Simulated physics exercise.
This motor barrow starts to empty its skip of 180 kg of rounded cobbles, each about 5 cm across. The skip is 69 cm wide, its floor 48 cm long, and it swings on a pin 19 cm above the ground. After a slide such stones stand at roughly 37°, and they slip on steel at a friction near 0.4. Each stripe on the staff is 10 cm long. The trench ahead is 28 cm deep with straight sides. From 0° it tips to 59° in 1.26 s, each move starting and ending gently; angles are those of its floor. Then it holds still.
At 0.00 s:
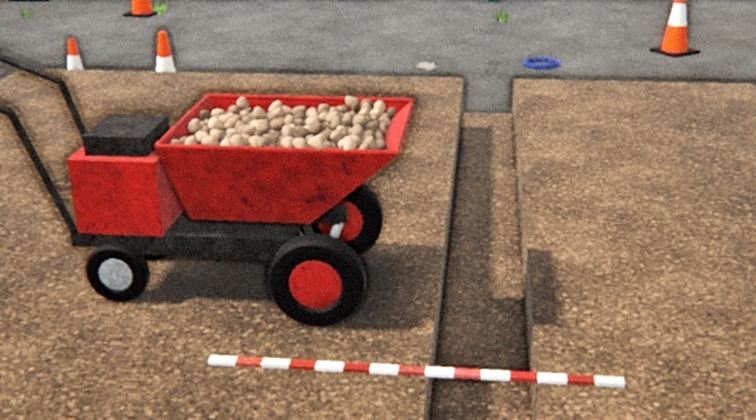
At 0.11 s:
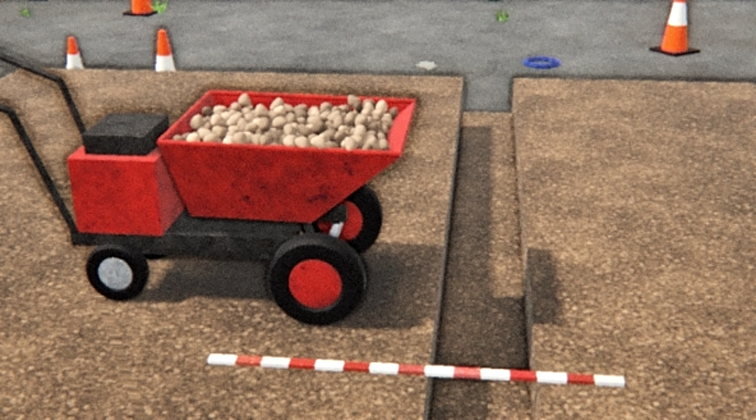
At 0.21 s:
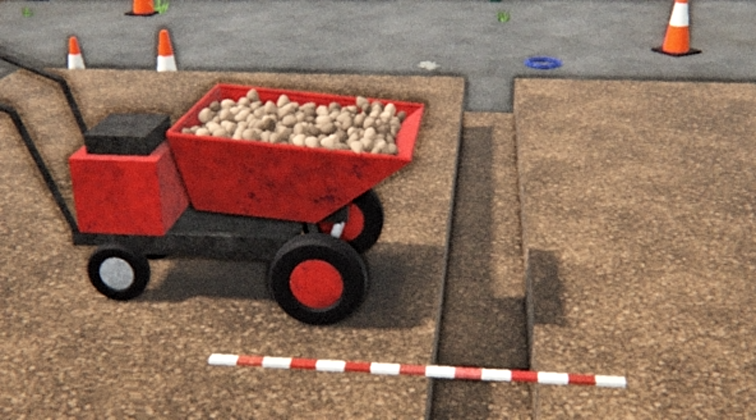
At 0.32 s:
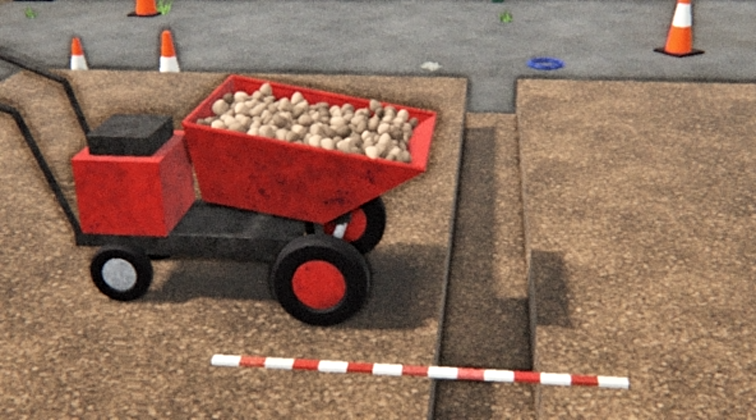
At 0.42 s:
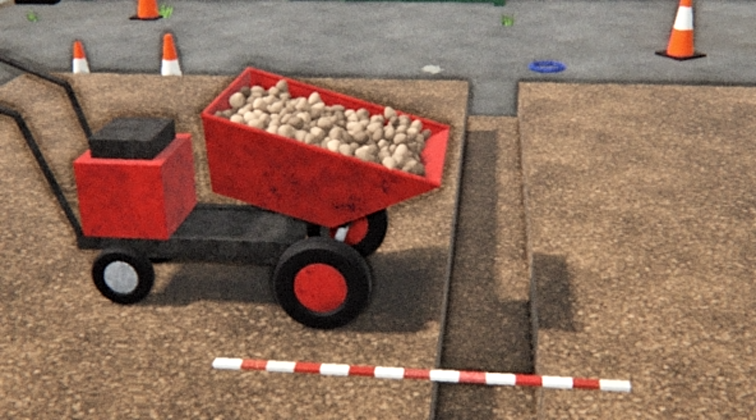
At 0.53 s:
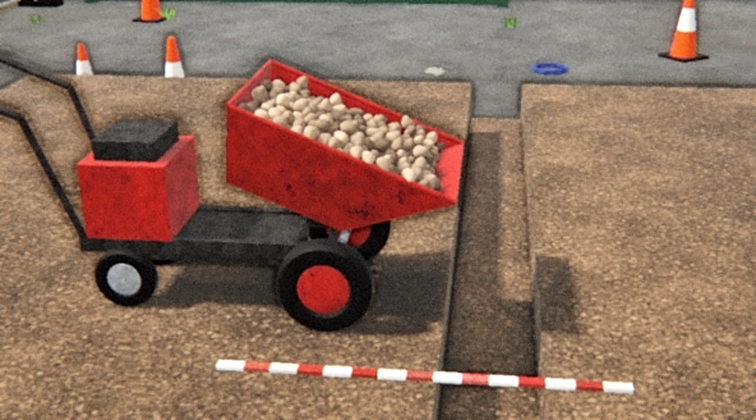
Red motor barrow standing beside a narrow trench, its skip of rounded cobbles tilting steadily down to the right, rear end rising.
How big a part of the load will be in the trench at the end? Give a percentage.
Some 73 per cent of it.
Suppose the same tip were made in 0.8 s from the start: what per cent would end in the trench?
In that case some 65 per cent.
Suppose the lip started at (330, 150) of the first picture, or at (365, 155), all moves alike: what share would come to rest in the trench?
Near 100 per cent from the first place, 95 from the second.
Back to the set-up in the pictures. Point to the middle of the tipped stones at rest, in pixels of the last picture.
Around (515, 334).
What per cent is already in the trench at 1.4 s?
About 20 per cent by then.
After 0.9 s the floor is at 50°; 100 % in the skip; the foremost stones are at (496, 242).
After 1.4 s the floor is at 59°; 71 % in the skip, 21 % in the trench, 8 % past the trench; the foremost stones are at (587, 318).
After 1.7 s the floor is at 59°; 40 % in the skip, 36 % in the trench, 24 % past the trench; the foremost stones are at (686, 312).
After 3.7 s the floor is at 59°; 0 % in the skip, 73 % in the trench, 27 % past the trench; the foremost stones are past the picture's edge.
